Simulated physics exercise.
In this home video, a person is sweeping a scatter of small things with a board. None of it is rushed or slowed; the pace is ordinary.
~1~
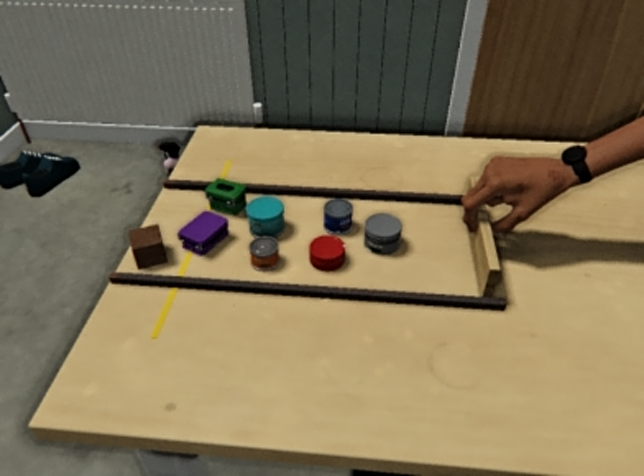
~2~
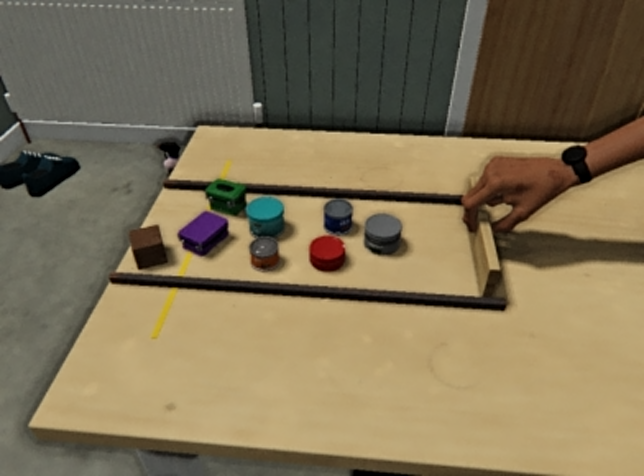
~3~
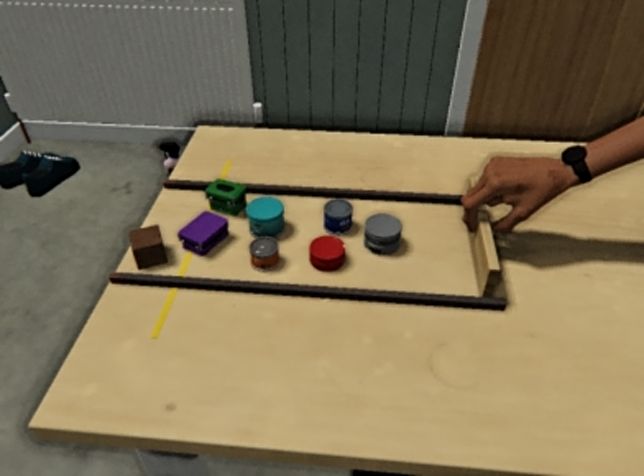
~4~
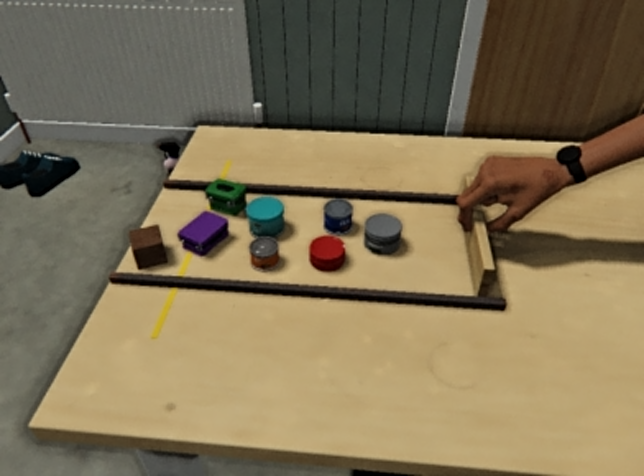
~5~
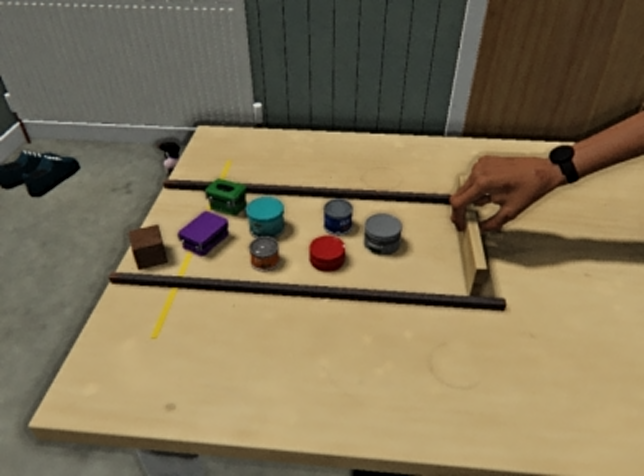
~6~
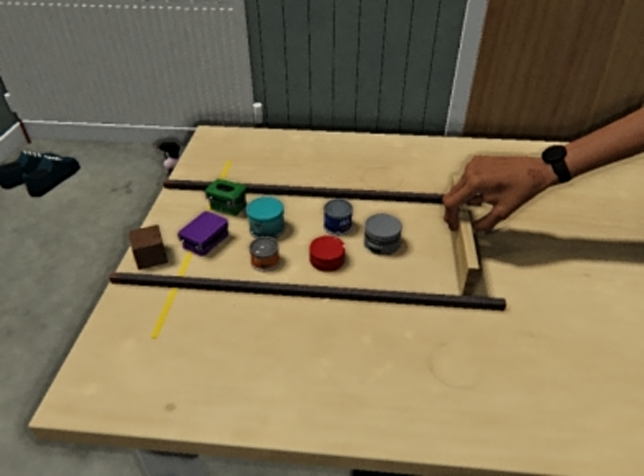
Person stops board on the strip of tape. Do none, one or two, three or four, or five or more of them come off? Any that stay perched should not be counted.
Overboard: One to two.
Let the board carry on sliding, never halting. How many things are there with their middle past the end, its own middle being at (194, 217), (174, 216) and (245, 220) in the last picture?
In order, that gives 2, then 4, then 0.
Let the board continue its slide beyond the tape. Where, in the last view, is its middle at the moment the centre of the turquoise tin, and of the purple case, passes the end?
I'd say about (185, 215) for the first one and about (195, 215) for the second.
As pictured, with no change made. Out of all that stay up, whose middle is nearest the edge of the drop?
I'd say the purple case.
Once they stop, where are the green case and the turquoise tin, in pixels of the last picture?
Final centres, in order: Near (176, 191), near (159, 211).
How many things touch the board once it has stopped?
Looks like 3 of them, all told.
Soon after, none off yet; brown block at rest near (148, 247); purple case at rest near (205, 234); green case at rest near (227, 198).
At rest, the number that fall off is one or two; fallen, brown block.
